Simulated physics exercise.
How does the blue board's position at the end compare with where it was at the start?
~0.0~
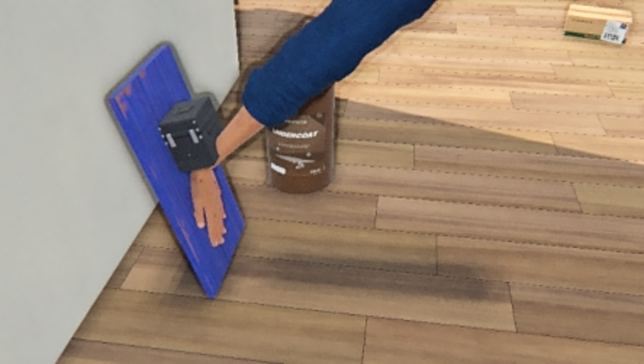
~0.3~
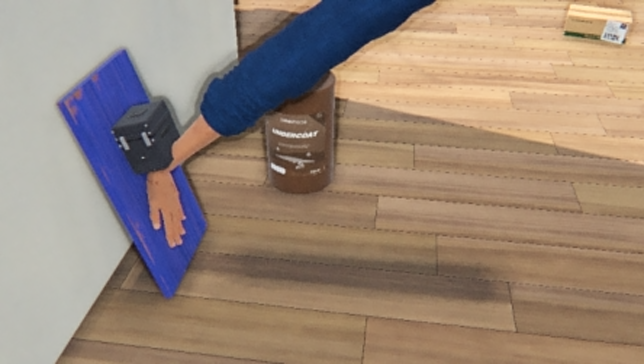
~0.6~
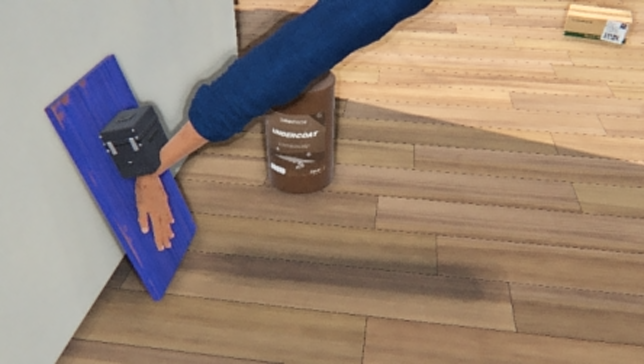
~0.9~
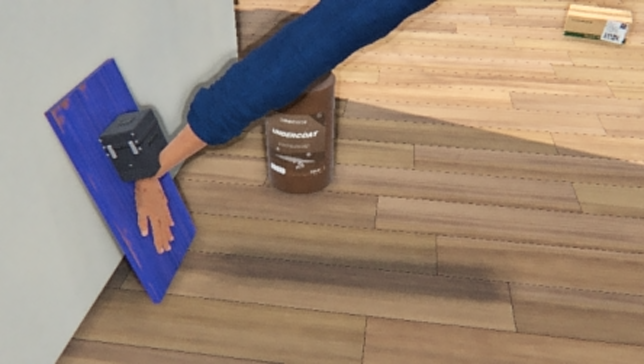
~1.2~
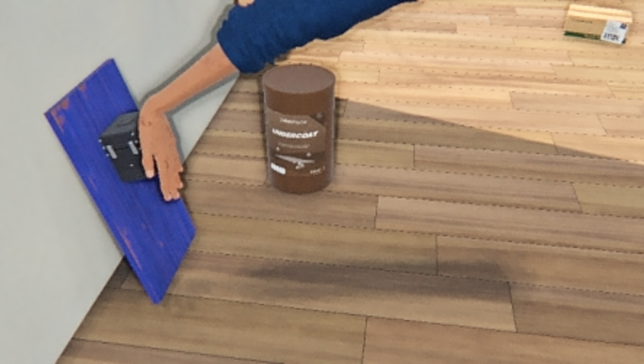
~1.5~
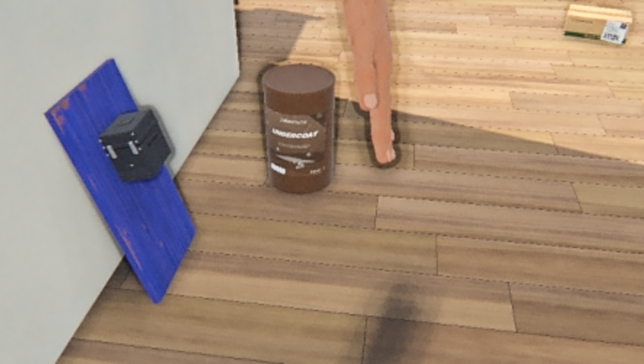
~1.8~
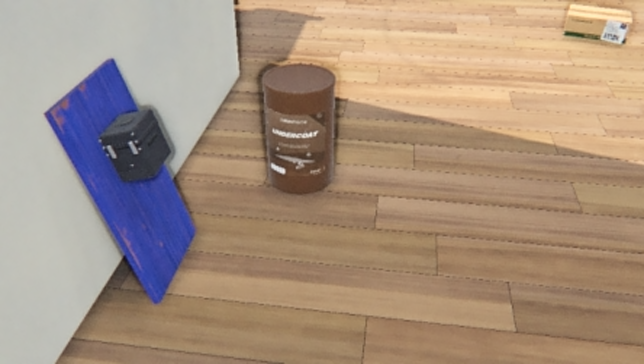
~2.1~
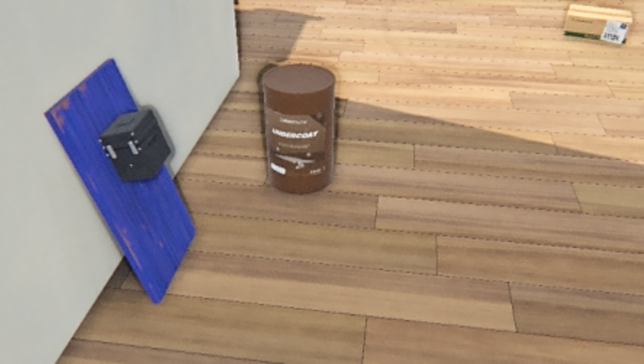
The blue board ends up a little farther to the left than where it began, with a wider gap between it and the brown container. It is still leaning against the wall.
Blue board leaning on a bare wall, shifted left by a hand that lets go and withdraws, the board staying put.
